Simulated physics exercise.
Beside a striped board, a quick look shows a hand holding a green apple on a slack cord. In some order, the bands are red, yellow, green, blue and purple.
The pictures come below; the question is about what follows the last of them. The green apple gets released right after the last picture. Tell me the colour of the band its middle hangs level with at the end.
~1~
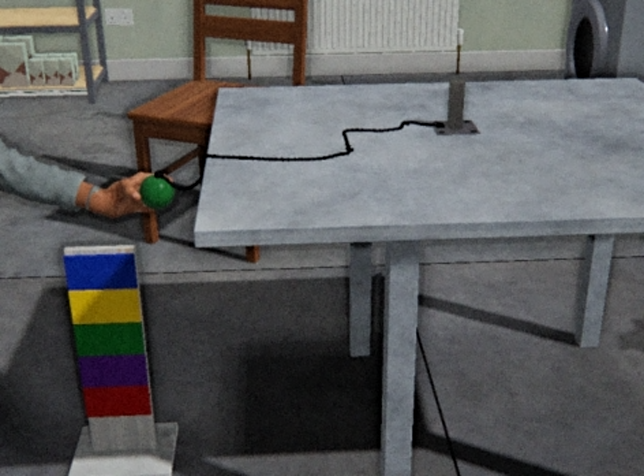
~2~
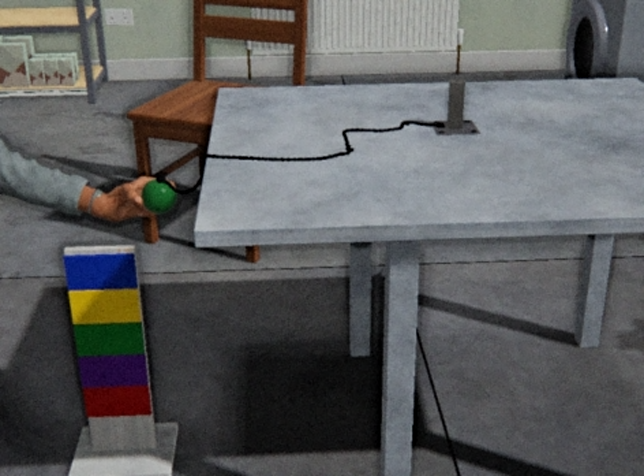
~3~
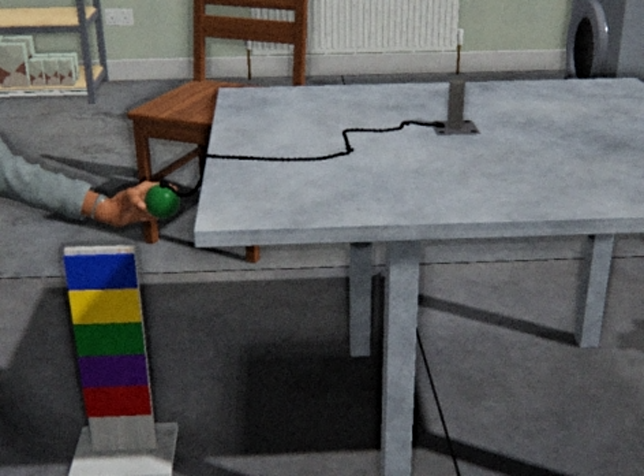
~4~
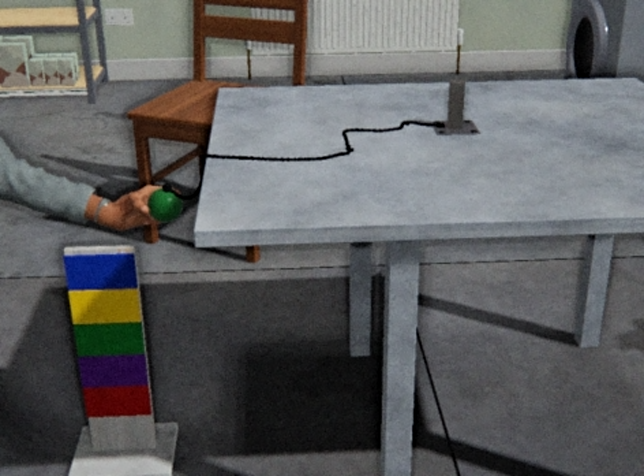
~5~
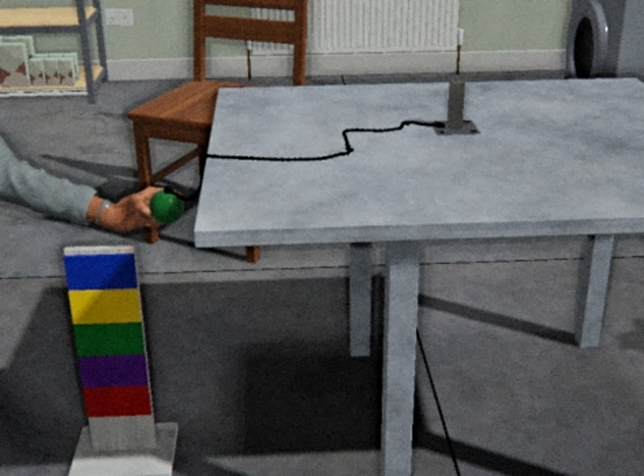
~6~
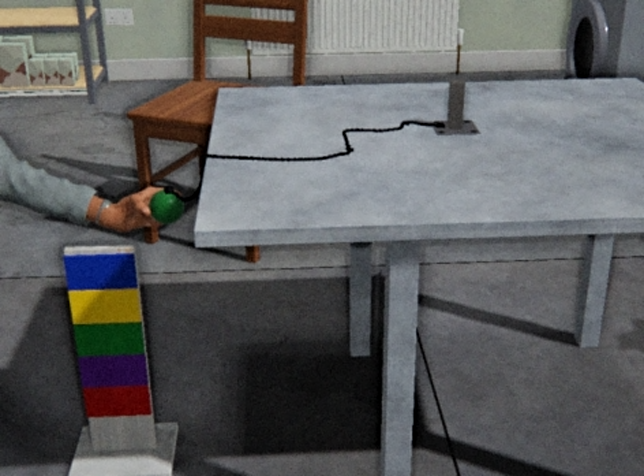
Green.
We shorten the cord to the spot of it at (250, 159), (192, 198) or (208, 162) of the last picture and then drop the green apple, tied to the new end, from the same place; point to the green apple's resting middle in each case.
I'd expect it near (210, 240) on the first try, near (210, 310) on the second and near (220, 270) on the third.
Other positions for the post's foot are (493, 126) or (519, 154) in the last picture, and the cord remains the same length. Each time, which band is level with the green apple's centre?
Answer, in order: Yellow, yellow.
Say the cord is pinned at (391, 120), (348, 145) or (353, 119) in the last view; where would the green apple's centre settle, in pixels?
Expect roughly (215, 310) for the first, (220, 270) for the second and (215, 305) for the third.
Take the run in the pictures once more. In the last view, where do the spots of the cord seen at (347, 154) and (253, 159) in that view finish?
The first lands at (233, 142), while the second lands at (211, 211).
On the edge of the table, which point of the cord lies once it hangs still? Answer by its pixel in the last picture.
Spot: Approx. (325, 158).
Early on, apple near (236, 297); level with yellow.
Midway, apple near (202, 317); level with green.
Finally, apple near (216, 327); level with green. Its middle rests at the green band.
